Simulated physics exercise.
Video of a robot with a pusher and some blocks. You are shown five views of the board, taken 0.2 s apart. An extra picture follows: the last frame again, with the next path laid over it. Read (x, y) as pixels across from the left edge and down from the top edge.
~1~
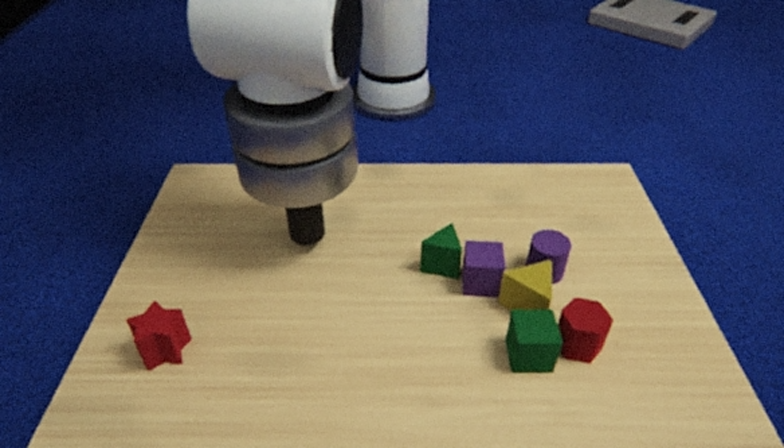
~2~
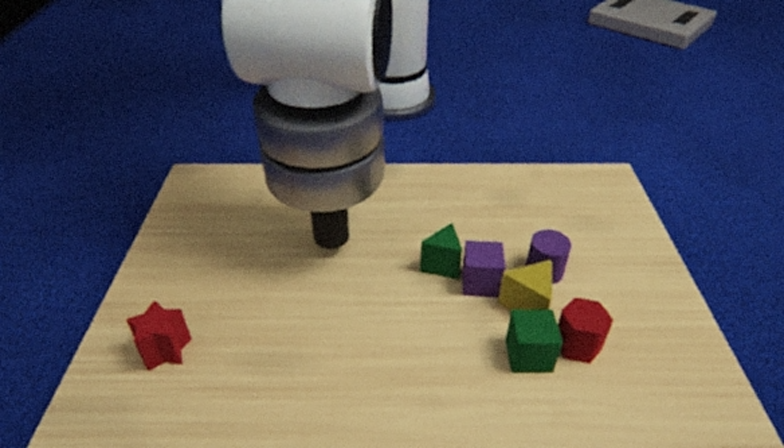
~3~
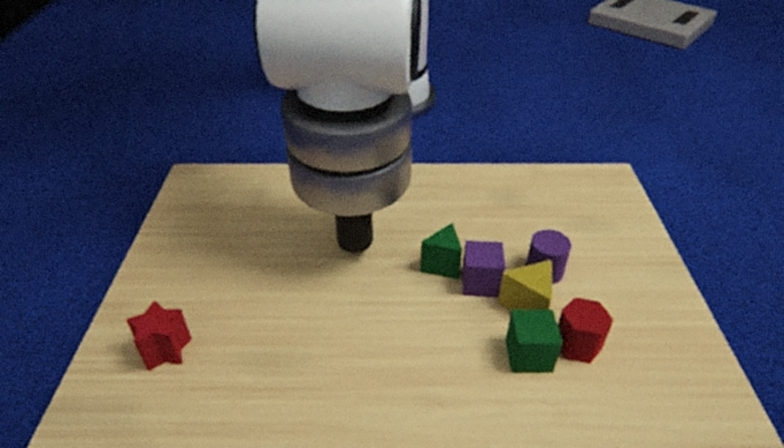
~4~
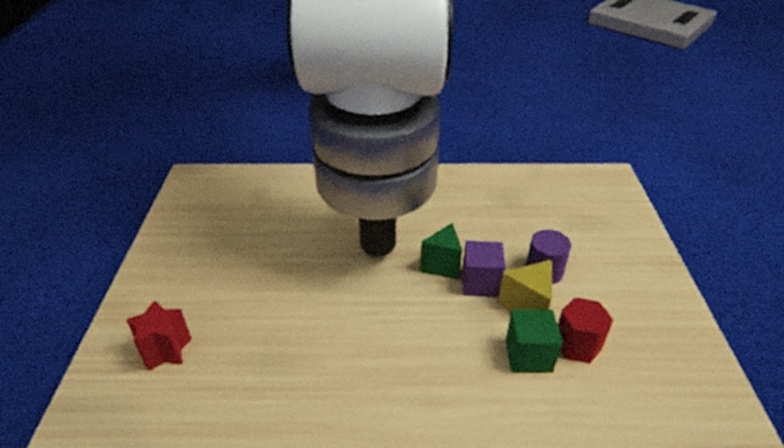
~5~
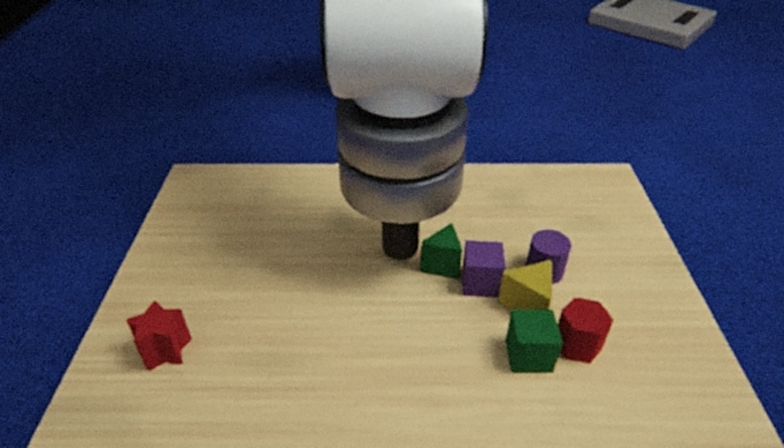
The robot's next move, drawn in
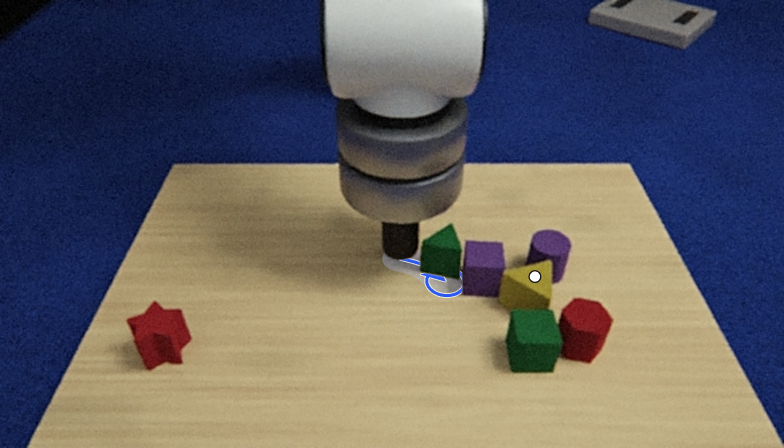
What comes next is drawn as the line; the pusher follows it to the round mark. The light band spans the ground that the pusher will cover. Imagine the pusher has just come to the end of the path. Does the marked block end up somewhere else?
Short answer: No.
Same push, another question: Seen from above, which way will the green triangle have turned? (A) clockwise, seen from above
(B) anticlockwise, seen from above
I choose B.
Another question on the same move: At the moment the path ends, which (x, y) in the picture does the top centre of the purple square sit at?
Somewhere near (508, 253).
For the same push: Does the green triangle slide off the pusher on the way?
In short: Yes.
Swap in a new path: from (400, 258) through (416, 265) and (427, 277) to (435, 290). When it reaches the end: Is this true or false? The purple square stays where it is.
False - the claim does not hold.
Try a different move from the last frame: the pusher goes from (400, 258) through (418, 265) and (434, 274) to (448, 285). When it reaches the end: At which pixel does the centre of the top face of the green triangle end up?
It is at (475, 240).
Drawn move, from (400, 258) by way of (418, 263) and (432, 271) to (446, 281); the dot is on the yellow triangle.
The first path, step by step. Halfway along, pusher at (427, 257); green triangle at (460, 240), turned 35° anticlockwise; purple square at (500, 254), turned 20° clockwise.
At the end, pusher at (446, 272); green triangle at (476, 242), turned 65° anticlockwise; purple square at (508, 253), turned 35° clockwise; yellow triangle still.
